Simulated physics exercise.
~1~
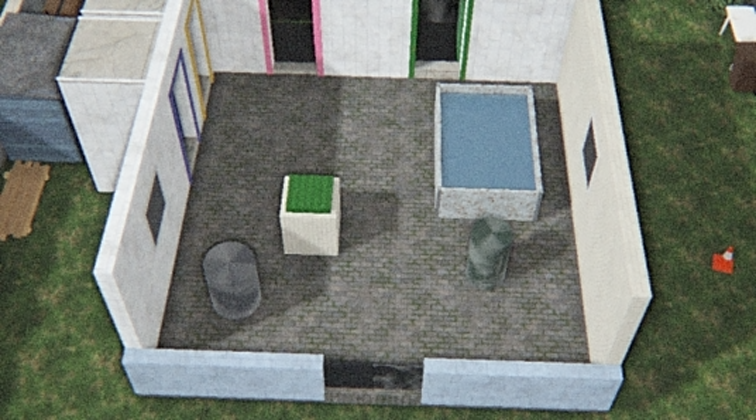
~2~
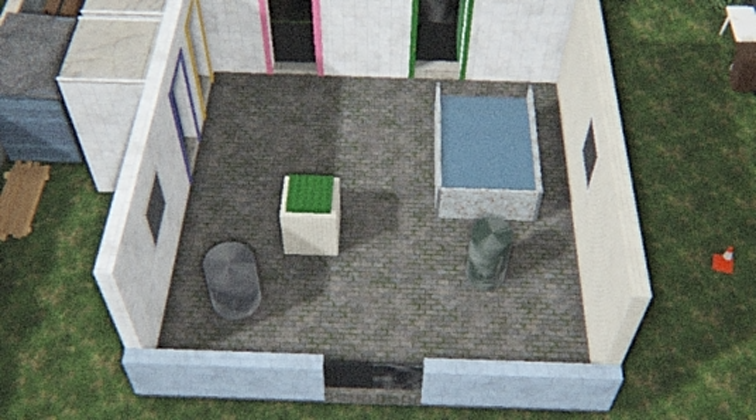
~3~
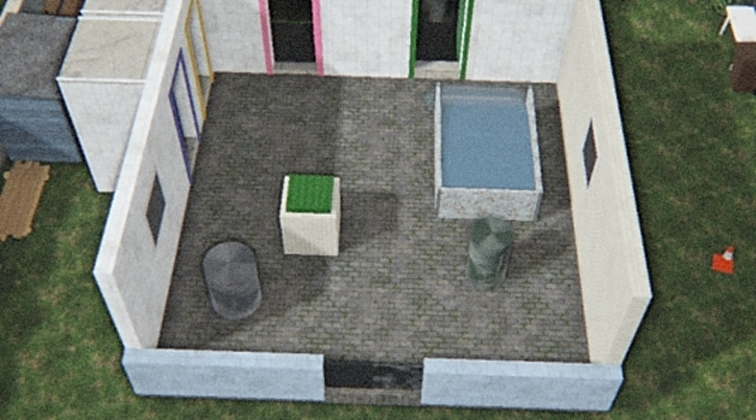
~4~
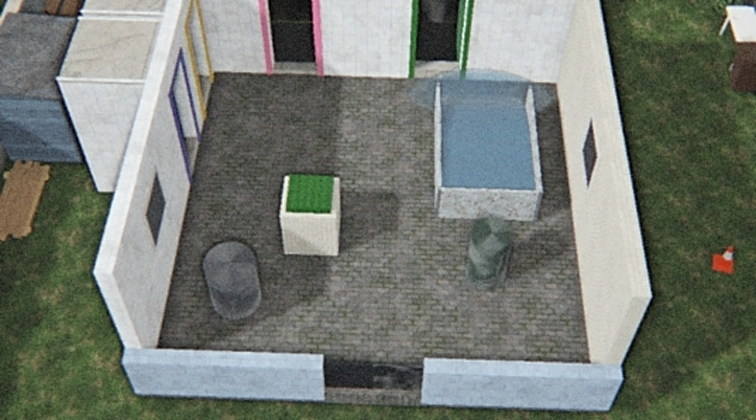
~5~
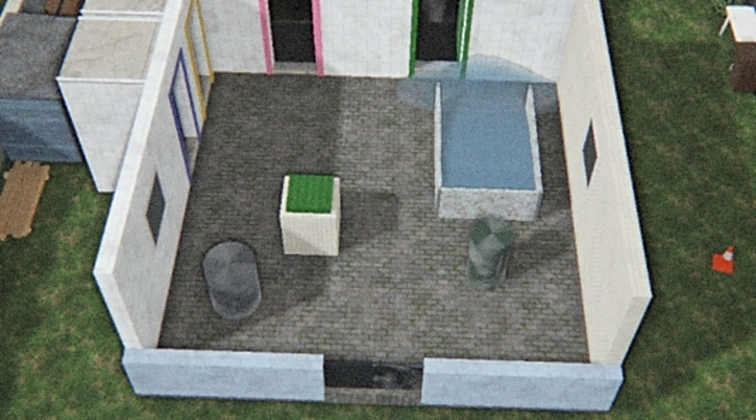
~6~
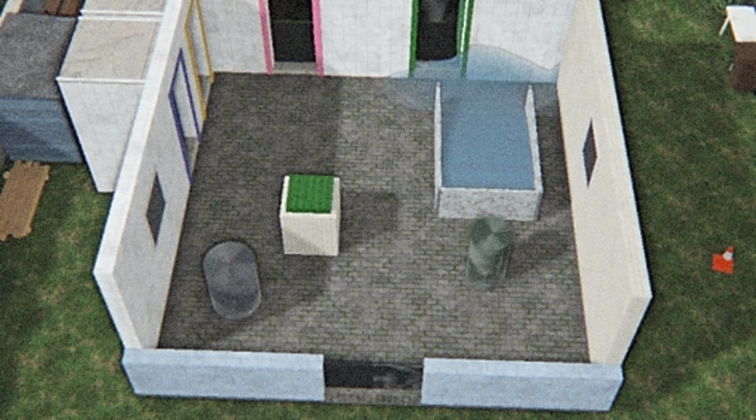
At the start, an open tank of still blue water stands towards the right of a walled, paved yard, near a pale block with a green top. Then the tank's far wall opens, and water pours out behind it, spreading in a thin sheet across the paving towards the green-framed doorway.
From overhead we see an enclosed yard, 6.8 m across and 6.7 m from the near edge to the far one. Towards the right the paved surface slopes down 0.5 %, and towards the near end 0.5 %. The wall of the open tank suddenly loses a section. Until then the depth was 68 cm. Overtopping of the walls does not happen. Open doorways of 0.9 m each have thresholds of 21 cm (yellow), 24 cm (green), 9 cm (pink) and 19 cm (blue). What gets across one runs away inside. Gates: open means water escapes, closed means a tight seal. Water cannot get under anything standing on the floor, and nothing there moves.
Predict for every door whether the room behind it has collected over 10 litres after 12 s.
In order: At the yellow door I expect the water to hold within the limit. At the green door I expect the water to rise above the limit. At the pink door I expect the water to hold within the limit. At the blue door I expect the water to hold within the limit.
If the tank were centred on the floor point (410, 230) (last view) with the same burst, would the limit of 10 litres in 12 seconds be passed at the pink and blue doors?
Pink door exceeded, blue door held.
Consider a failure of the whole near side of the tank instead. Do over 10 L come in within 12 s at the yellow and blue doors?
So yellow ends up short of it and blue ends up short of it.
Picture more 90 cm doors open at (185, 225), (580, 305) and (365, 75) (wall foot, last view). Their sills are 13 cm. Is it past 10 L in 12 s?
Note, doorways in listed order: Stays short, stays short, stays short.
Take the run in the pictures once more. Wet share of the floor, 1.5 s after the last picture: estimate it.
Wet share: Near 30 percent.
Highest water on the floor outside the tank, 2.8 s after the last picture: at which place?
Close to pixel (583, 387).
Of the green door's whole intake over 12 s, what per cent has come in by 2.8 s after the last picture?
By that time, around 100 per cent.
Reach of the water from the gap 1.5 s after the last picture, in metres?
About 5.2 m out.
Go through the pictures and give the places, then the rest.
Still water, 68 cm deep, in the open tank at (487, 139), in the first frame.
Water pours out on the open tank's far side and has run 0.9 m, to (434, 110); typically 9 cm deep outside, 68 cm at the open tank's back, in the second frame.
The front is at (427, 98), 1.1 m from the gap on the open tank's far side; 1.3 m2 of floor is under water; 68 cm left at the back of the open tank, in the third frame.
The front is at (536, 83), 1.5 m from the gap on the open tank's far side; 2.2 m2 of floor is under water; 68 cm left at the back of the open tank, in the fourth frame.
Water pours out on the open tank's far side and has run 1.8 m, to (403, 78); typically 15 cm deep outside, 68 cm at the open tank's back, in the fifth frame.
Water pours out on the open tank's far side and has run 2.1 m, to (385, 78); typically 18 cm deep outside, 64 cm at the open tank's back, in the sixth frame.
Then, 0.7 s after the last picture water covers 15 % of the floor and is deepest (58 cm) near (548, 83); yellow door not reached, green door 39 cm at the sill, 35 L in, pink door not reached, blue door not reached.
Then, 1.5 s after the last picture water covers 30 % of the floor and is deepest (48 cm) near (548, 83); yellow door not reached, green door 35 cm at the sill, 86 L in, pink door 5 cm at the sill, 0 L in, blue door not reached.
Then, 2.8 s after the last picture water covers 50 % of the floor and is deepest (36 cm) near (583, 387); yellow door 20 cm at the sill, 0 L in, green door 21 cm at the sill, 110 L in, pink door 5 cm at the sill, 0 L in, blue door 15 cm at the sill, 0 L in.
Then, 6.3 s after the last picture water covers 85 % of the floor and is deepest (20 cm) near (152, 372); yellow door 7 cm at the sill, 0 L in, green door 14 cm at the sill, 110 L in, pink door 4 cm at the sill, 0 L in, blue door 7 cm at the sill, 0 L in.
Then, 11.3 s after the last picture water covers 100 % of the floor and is deepest (14 cm) near (499, 353); yellow door 4 cm at the sill, 0 L in, green door 6 cm at the sill, 111 L in, pink door 3 cm at the sill, 0 L in, blue door 4 cm at the sill, 0 L in.
